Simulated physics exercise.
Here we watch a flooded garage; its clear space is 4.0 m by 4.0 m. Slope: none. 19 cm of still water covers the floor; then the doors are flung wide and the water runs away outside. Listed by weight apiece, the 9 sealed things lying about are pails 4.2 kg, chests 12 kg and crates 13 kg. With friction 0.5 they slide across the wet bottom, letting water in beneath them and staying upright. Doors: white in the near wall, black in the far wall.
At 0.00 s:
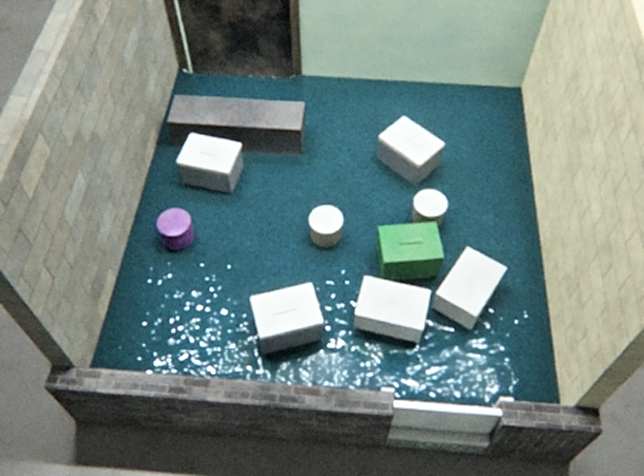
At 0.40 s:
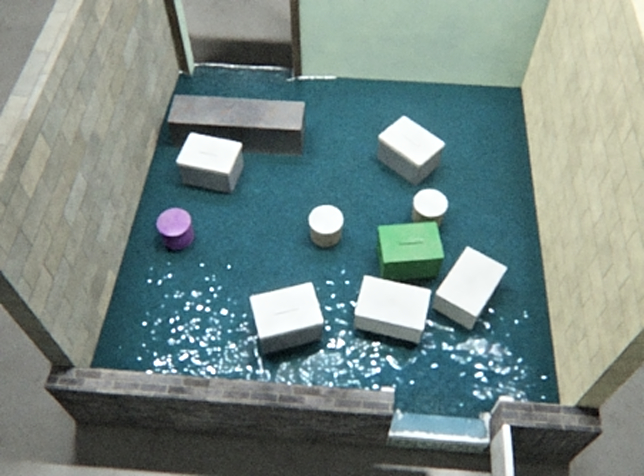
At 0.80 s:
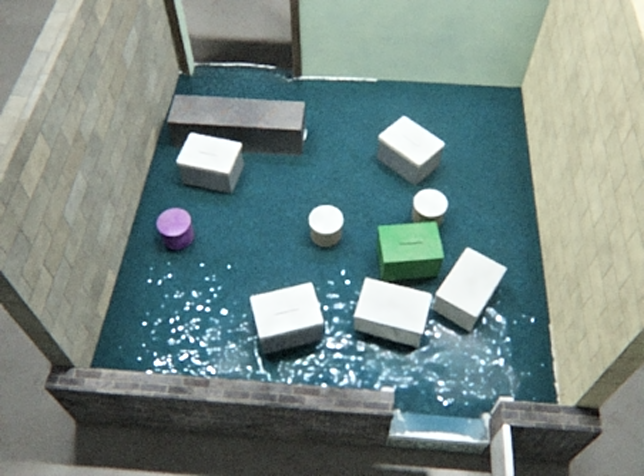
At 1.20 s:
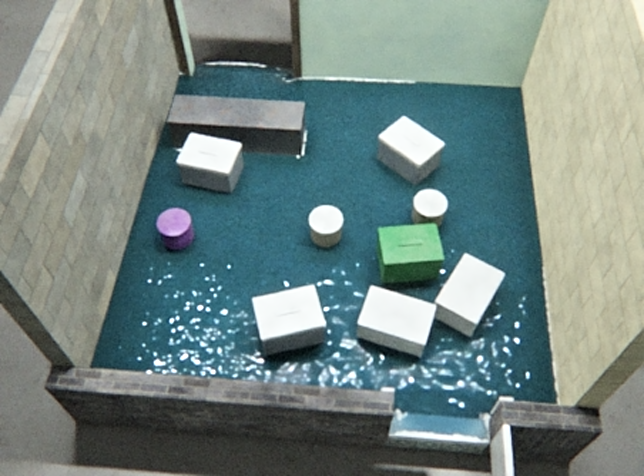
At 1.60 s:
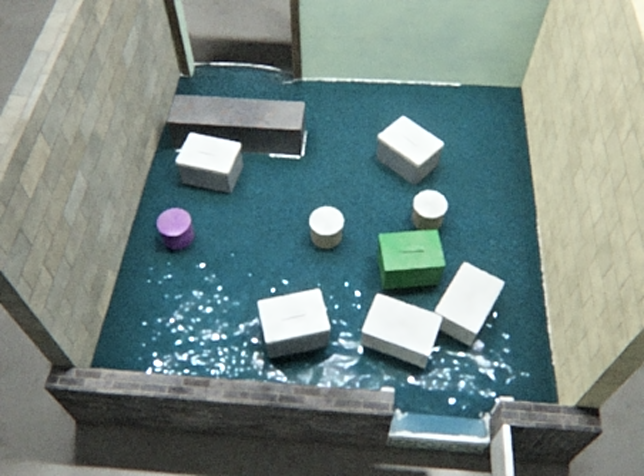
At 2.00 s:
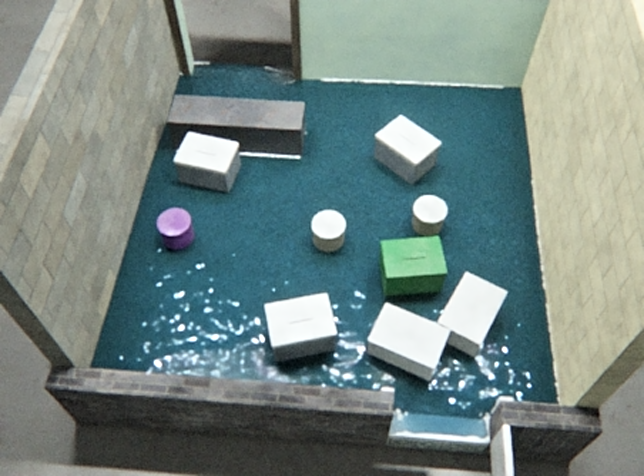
In this clip, a black door in the far wall and a white gate in the near wall open on a flooded enclosure, then the green box and several white boxes drift slightly toward the near wall while the purple cylinder barely moves.
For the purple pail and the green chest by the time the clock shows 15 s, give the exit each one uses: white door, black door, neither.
For the purple pail, neither one; for the green chest, white door.
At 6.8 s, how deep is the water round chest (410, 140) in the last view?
Depth: Near 14 cm.
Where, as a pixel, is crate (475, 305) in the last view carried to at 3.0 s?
Near (481, 333).
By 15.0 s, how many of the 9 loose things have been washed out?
Result: 5.
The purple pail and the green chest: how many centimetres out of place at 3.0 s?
I'd say about 5 and 30 centimetres.
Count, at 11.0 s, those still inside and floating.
Count: 5.
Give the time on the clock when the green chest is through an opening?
At about 9.5 s.
After 3.0 s the purple pail is near (178, 220), 0.1 m from its start, afloat; the green chest is near (424, 274), 0.3 m from its start, afloat; 0 of 9 are out; 9 afloat.
After 6.8 s the purple pail is near (188, 210), 0.2 m from its start, afloat; the green chest is near (440, 326), 0.8 m from its start, afloat; 2 of 9 are out; 7 afloat.
After 11.0 s the purple pail is near (191, 208), 0.3 m from its start, afloat; the green chest has gone out by the white door; 4 of 9 are out; 5 afloat.
After 15.0 s the purple pail is near (206, 196), 0.5 m from its start, afloat; the green chest has gone out by the white door; 5 of 9 are out; 4 afloat.
